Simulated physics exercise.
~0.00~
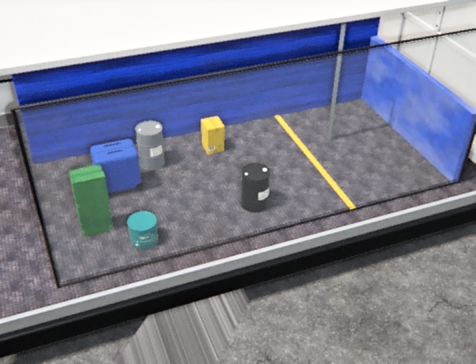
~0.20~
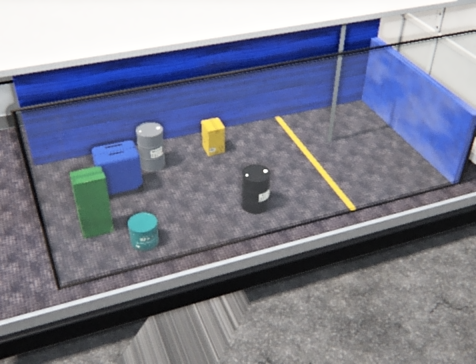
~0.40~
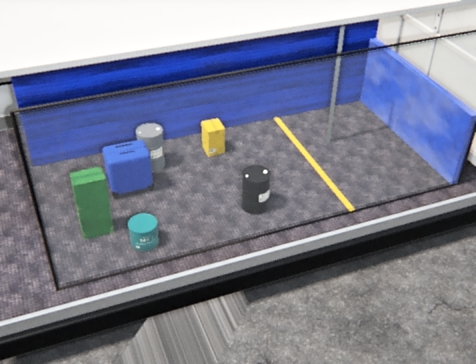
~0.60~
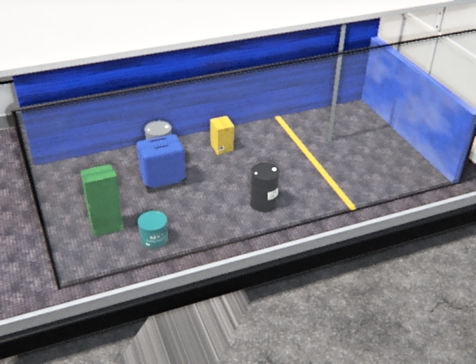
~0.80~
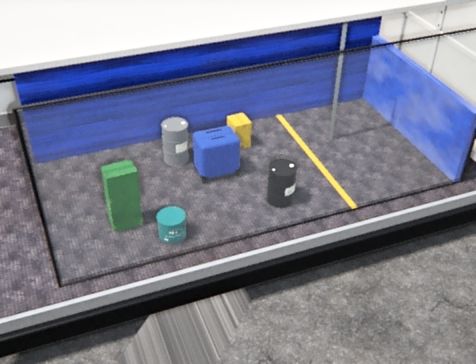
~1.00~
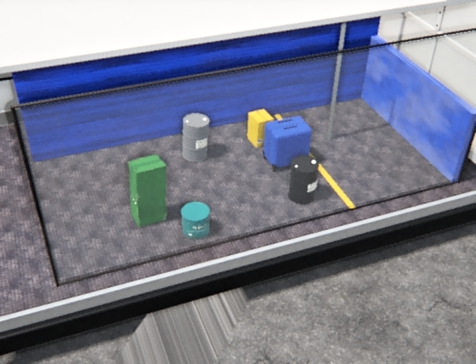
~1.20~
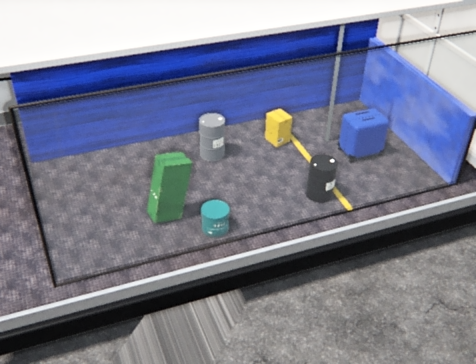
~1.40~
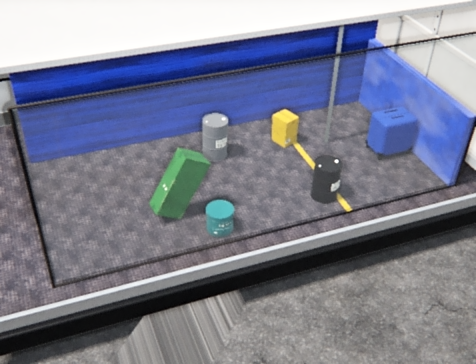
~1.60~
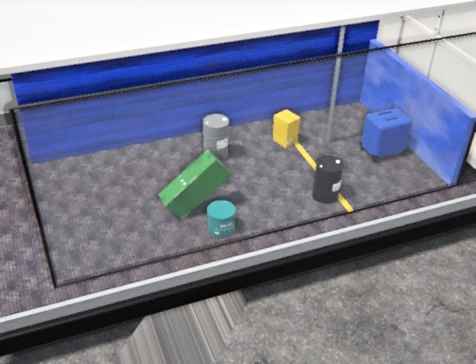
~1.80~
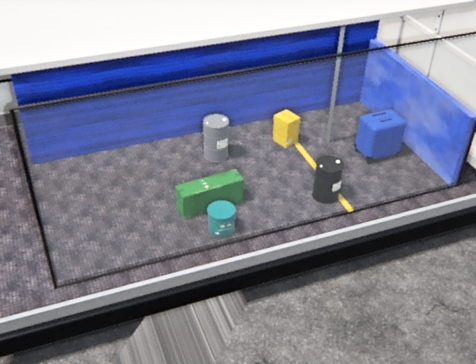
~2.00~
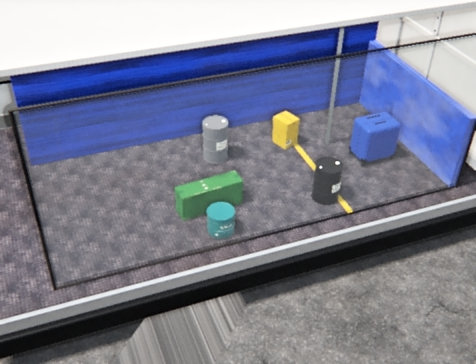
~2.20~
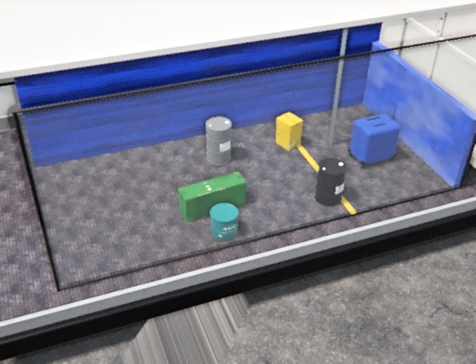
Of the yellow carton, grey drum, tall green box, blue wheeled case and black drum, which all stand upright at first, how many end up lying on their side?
Just one of them ends up on its side, the tall green box.
A blue wheeled case stands among loose cargo on the grey floor of a shuttle bay, seen from above through its open or clear near side. A tall green box and teal bucket are at the left, a grey drum behind, and a yellow carton and black drum nearer a yellow line. The case slides right first, and the others follow more slowly. It crosses the line, reaches the blue right wall and drifts back slightly. The green box tips rightward onto its side behind the bucket. Everything settles, with only the case beyond the line.
